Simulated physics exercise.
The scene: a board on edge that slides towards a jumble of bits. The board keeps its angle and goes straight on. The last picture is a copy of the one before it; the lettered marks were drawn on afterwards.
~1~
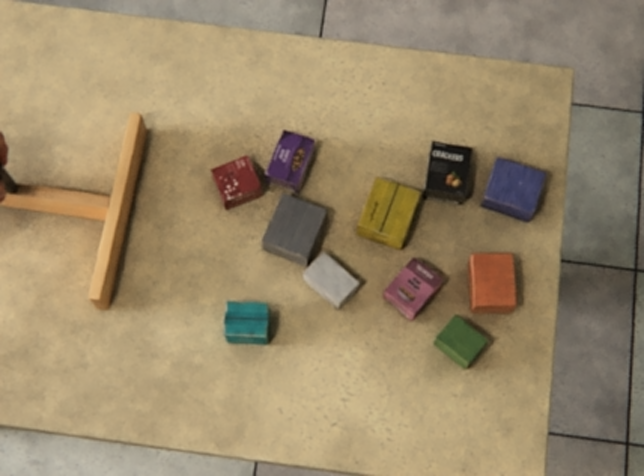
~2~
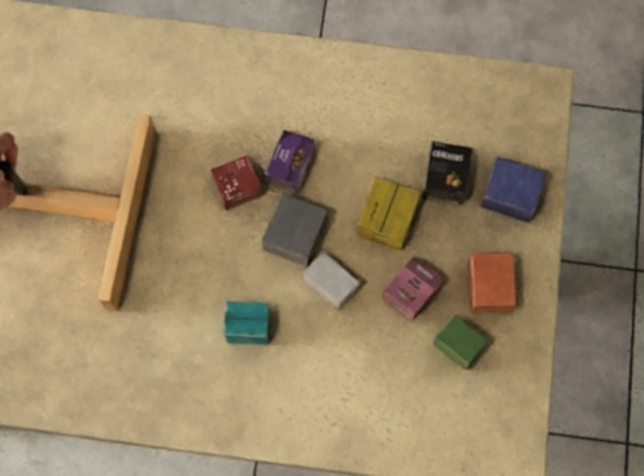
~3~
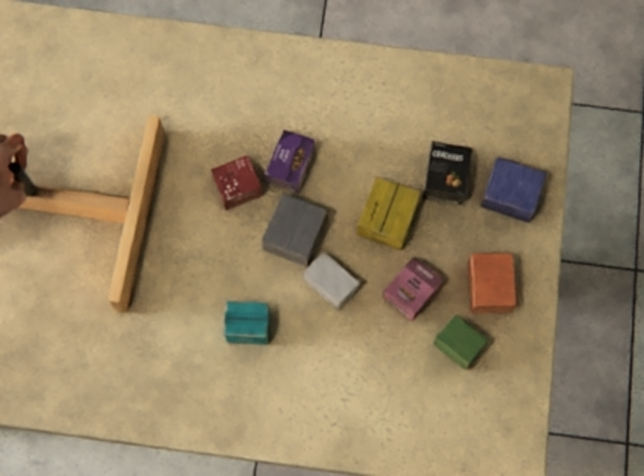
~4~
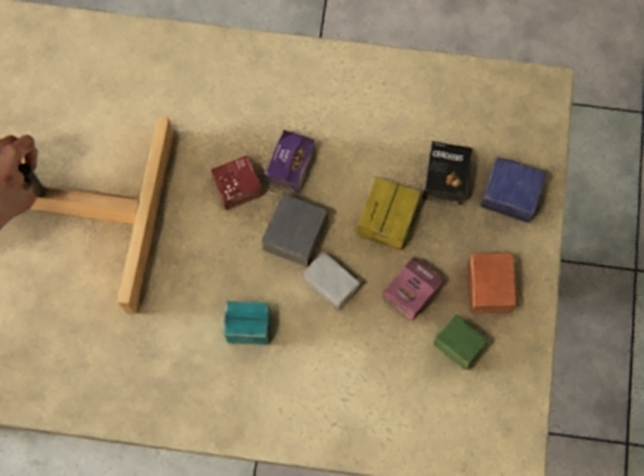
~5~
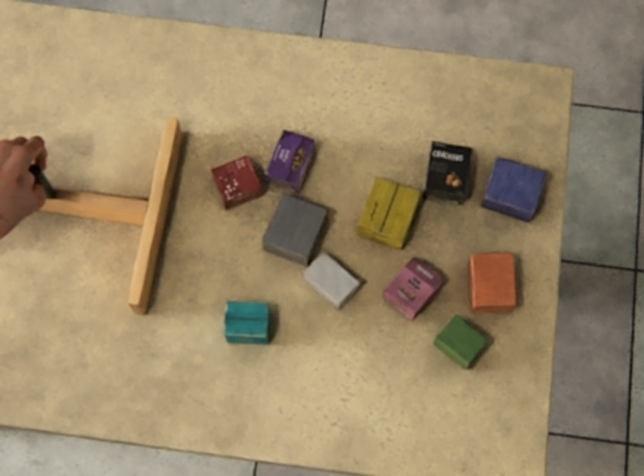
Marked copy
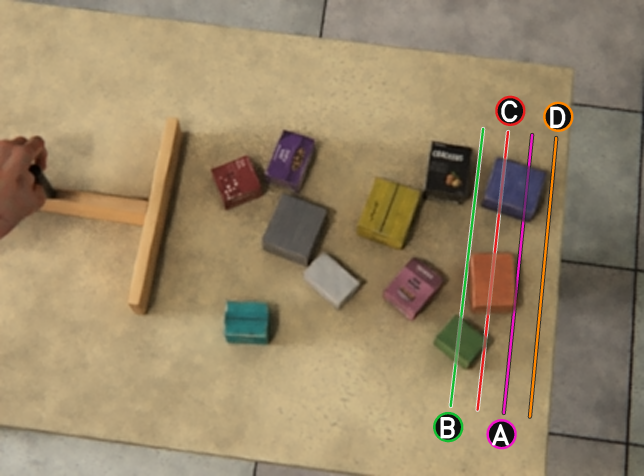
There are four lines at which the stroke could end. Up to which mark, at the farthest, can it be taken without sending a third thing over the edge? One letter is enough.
Line B.
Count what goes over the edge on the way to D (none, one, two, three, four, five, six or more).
Six or more.
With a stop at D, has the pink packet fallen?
Yes.
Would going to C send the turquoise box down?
No.
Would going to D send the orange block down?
By then, yes.
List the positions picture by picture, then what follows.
In the first frame, orange block (492, 283); grey block (295, 230); blue block (513, 190).
In the second frame, board (125, 204); green block (460, 342).
In the third frame, board (134, 206); turquoise box (248, 323).
In the fourth frame, board (144, 207); red packet (237, 183).
In the fifth frame, board (153, 208); yellow box (388, 214); white block (331, 281); orange block (492, 283).
On the copy, A at (519, 268); B at (468, 262); C at (493, 265); D at (544, 271).
On B. First, board (264, 222); turquoise box (277, 328); purple packet (318, 156).
Then, board (378, 237); blue block (529, 191); black packet (481, 168).
Finally, board (467, 248); blue block over the edge; orange block (558, 287); one fallen.
By contrast, A drops five; C drops four; D drops eight.
